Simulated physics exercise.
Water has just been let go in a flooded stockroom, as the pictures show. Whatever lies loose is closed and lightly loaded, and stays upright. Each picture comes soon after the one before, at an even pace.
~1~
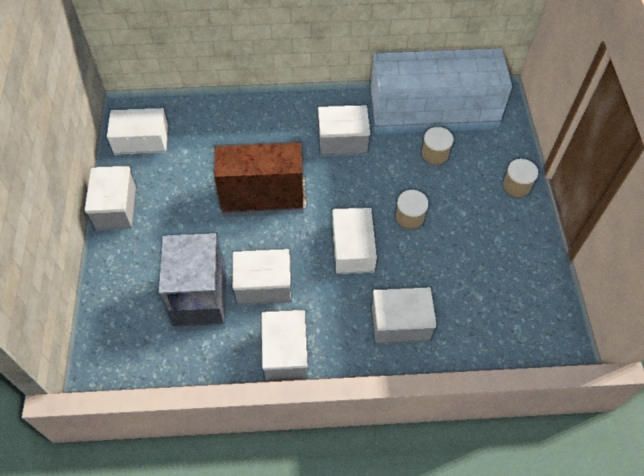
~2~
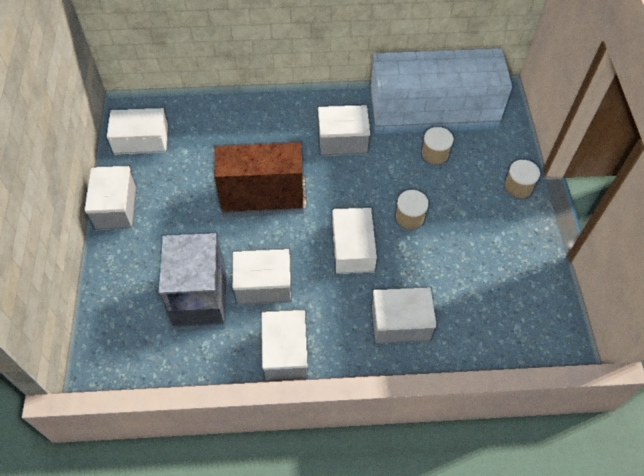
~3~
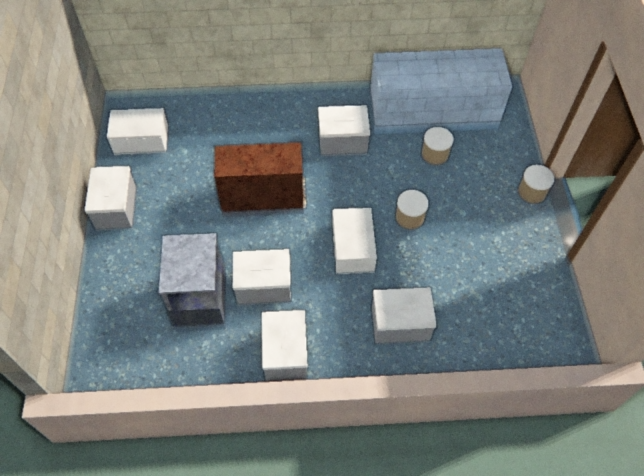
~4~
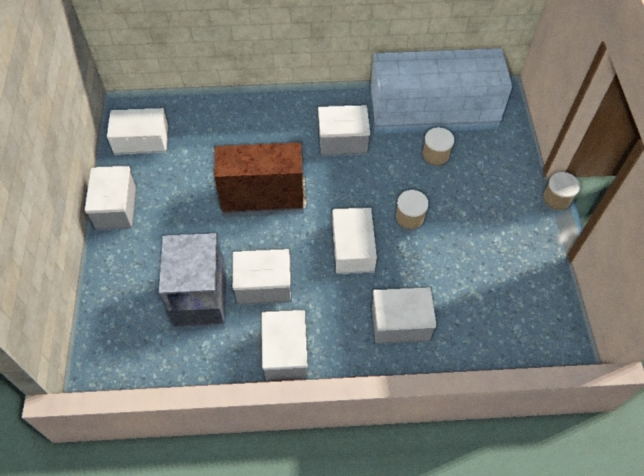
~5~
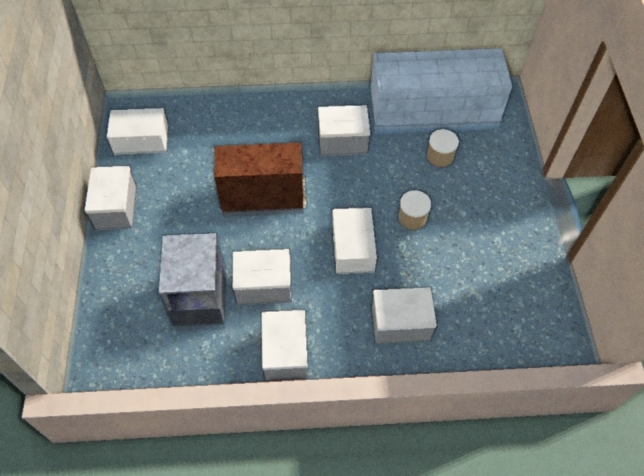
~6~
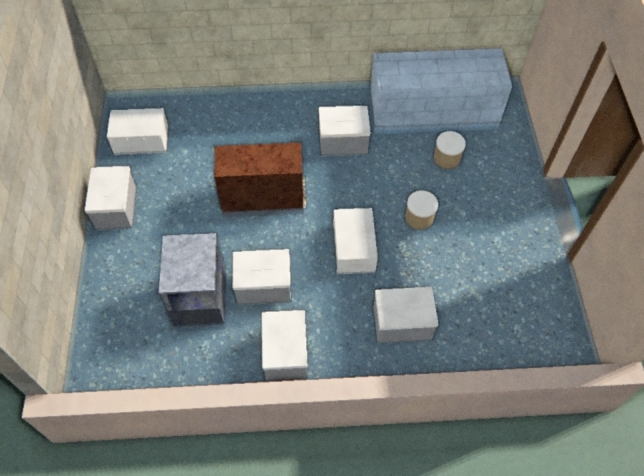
Flooded stockroom with a side door opening on the right, one pail drifting out through it, then two others shifting slightly right.
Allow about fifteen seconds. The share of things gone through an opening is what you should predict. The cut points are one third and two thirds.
Fraction: One third to two thirds.
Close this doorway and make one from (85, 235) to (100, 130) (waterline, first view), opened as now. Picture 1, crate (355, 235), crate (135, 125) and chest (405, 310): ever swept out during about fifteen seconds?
Each object, in the order asked: Not flushed / flushed / not flushed.
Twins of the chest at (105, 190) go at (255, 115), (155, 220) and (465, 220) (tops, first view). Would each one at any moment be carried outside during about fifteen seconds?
In order: Never leaves, never leaves, leaves the room.
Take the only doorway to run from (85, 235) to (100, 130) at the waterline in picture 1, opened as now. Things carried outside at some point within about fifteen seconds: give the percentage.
Fraction out: Near 40 %.
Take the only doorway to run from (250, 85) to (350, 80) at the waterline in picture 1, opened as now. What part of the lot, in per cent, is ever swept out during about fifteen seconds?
I'd guess around 50 percent.
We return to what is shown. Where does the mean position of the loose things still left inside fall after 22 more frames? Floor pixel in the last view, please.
I'd say somewhere close to (357, 237).
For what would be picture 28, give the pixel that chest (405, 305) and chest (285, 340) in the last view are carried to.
I'd expect them about (529, 259) and (377, 331).
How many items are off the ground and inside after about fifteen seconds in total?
You get 4.
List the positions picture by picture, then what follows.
The first picture shows a pail at (439, 138), afloat; a pail at (413, 203), afloat; 0 of 10 have shifted.
The second picture shows a pail at (439, 138), afloat; a pail at (413, 203), afloat; 0 of 10 have shifted.
The third picture shows a pail at (439, 138) floats; a pail at (413, 203), afloat; 1 of 10 have shifted.
The fourth picture shows a pail at (440, 139) floats; a pail at (413, 203) floats; 1 of 10 have shifted.
The fifth picture shows a pail at (444, 141) floats, close to its start; a pail at (416, 203), afloat, close to its start; 2 of 10 have shifted.
The sixth picture shows a pail at (451, 142) floats, close to its start; a pail at (423, 203) floats, close to its start; 3 of 10 have shifted.
A moment on, 1 of 10 are out; 9 afloat.
Next, 2 of 10 are out; 8 afloat.
Later, 3 of 10 are out; 7 afloat.
In the end, 6 of 10 are out; 4 afloat.
